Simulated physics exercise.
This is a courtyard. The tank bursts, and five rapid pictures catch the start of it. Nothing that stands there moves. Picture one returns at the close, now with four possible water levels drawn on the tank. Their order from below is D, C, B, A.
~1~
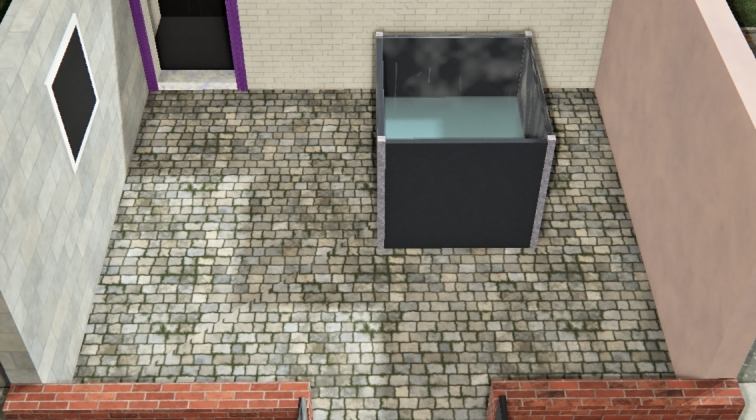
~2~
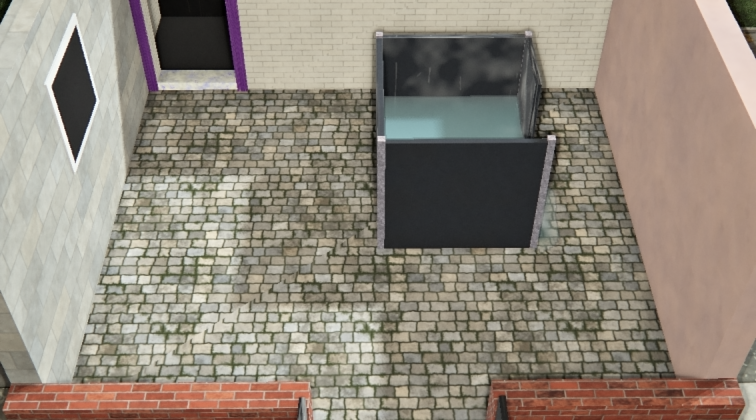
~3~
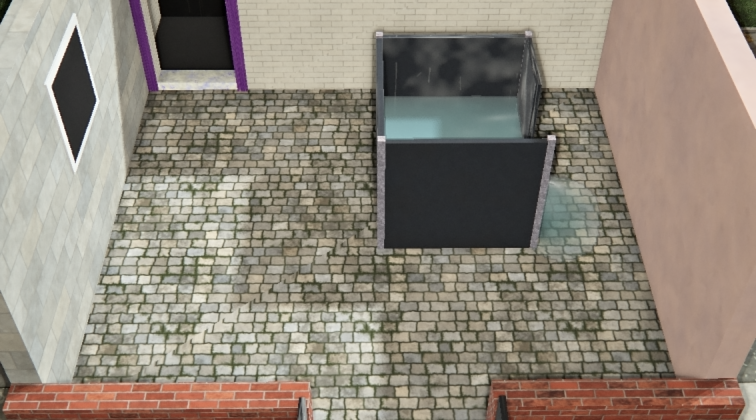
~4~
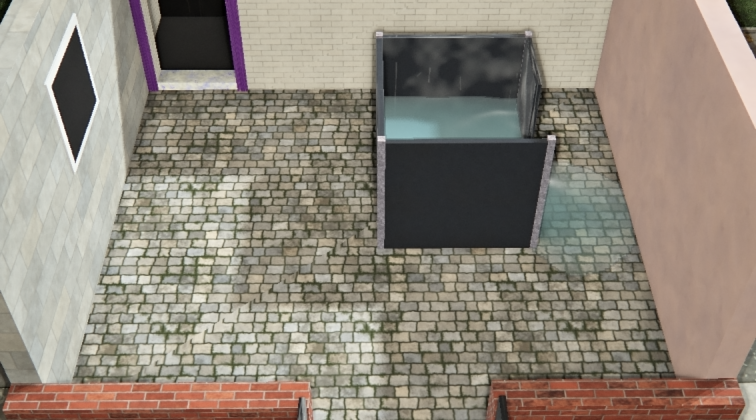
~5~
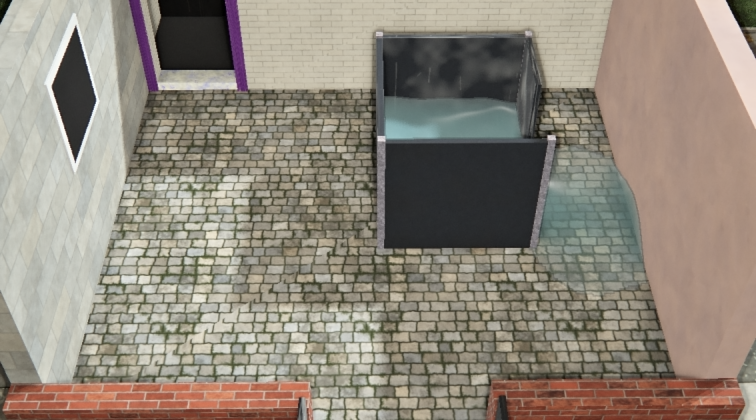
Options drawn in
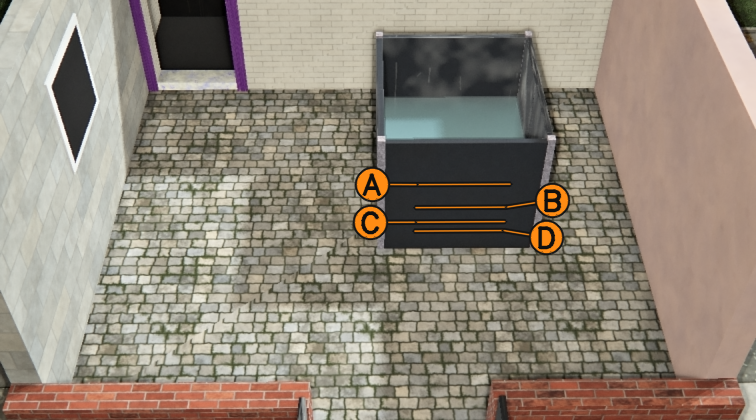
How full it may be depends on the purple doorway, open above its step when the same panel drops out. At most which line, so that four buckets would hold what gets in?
A will do.
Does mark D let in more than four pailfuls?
No, that is safe.
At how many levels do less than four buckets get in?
All of the four.
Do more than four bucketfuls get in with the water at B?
No.
In orange, A at (463, 184); B at (461, 207); C at (459, 221); D at (459, 230); from the bottom up D, C, B, A.
Choosing A, a bucket or two gets in.
Choosing B, nothing gets over.
Choosing C, nothing gets over.
Choosing D, nothing gets over.
